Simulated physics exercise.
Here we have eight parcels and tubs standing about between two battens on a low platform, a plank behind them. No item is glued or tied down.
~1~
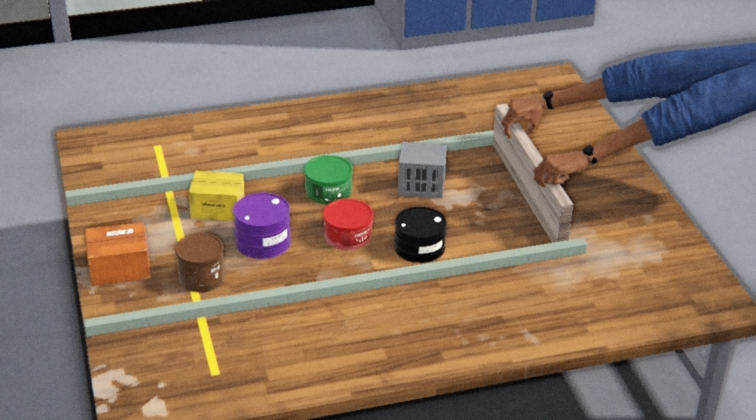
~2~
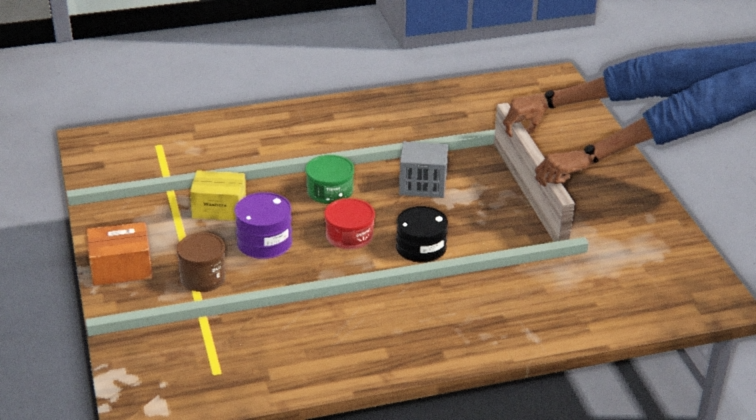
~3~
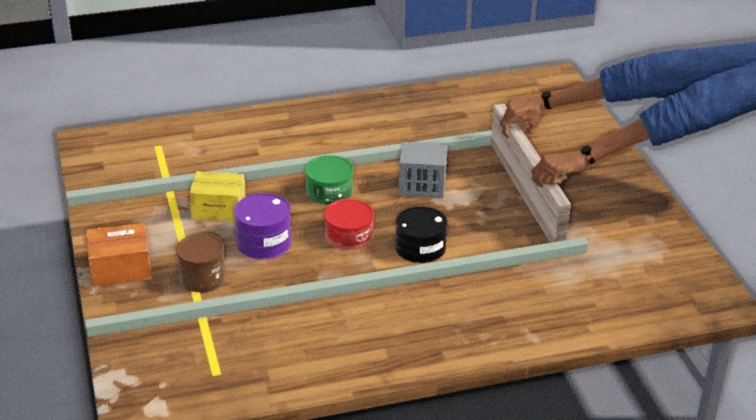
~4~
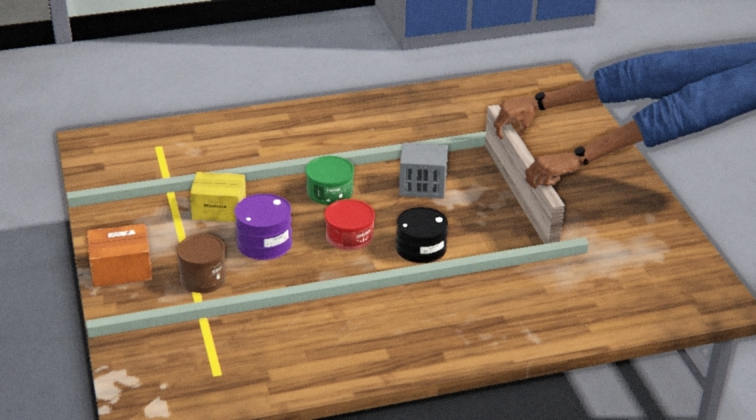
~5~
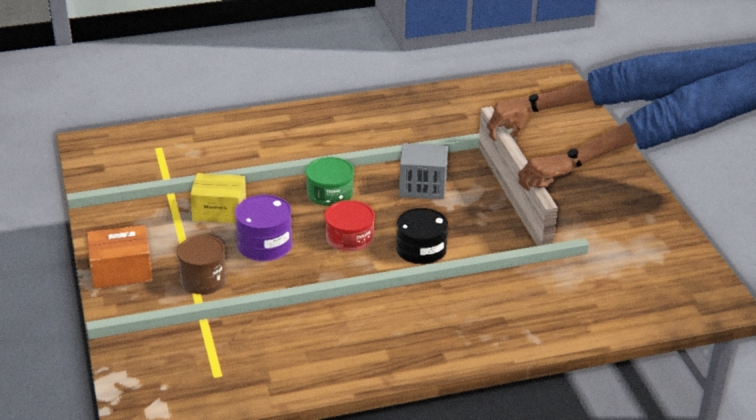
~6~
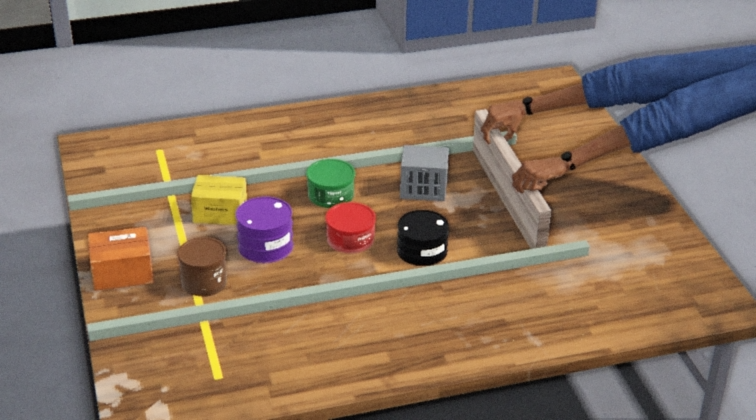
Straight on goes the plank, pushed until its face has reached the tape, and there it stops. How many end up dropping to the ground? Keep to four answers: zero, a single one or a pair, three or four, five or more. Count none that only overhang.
The answer is a single one or a pair.
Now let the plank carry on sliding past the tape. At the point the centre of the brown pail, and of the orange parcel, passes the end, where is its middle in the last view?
Around (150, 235) first and around (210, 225) second.
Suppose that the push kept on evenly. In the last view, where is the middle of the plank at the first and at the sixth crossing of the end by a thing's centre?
First: Around (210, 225). Next: Around (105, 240).
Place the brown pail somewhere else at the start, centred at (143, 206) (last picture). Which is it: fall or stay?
Lab note: From that start it is gone.
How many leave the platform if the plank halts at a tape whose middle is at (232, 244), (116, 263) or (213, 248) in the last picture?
The counts would be 0, 4 and 0.
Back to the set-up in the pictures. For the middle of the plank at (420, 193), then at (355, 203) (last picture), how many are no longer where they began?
I count 2 first and 4 after.
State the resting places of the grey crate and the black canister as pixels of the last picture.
Reading them off: First (157, 222); then (170, 285).
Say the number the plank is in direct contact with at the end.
The count in contact is 4.
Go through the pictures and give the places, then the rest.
In the first frame, orange parcel (118, 254); brown pail (200, 263); yellow parcel (217, 196); plank (530, 173); tape (183, 248).
In the second frame, brown pail (202, 263); red pail (350, 224).
In the third frame, yellow parcel (218, 196); green pail (329, 180).
In the fourth frame, orange parcel (119, 255); grey crate (423, 170).
In the fifth frame, brown pail (202, 265); purple canister (264, 228).
In the sixth frame, orange parcel (121, 258); brown pail (203, 267); yellow parcel (219, 200); plank (509, 179); tape (186, 252).
Early on, none off yet; orange parcel at rest near (121, 258); brown pail at rest near (203, 267); yellow parcel at rest near (219, 200).
A while later, none off yet; orange parcel at rest near (121, 258); brown pail at rest near (203, 267); yellow parcel travelled a little near (205, 201).
Further along, none off yet; orange parcel moving near (118, 259); brown pail travelled a little near (186, 272); yellow parcel travelled about its own width near (167, 205).
Finally, the number that fall off is one or two; lost, orange parcel.
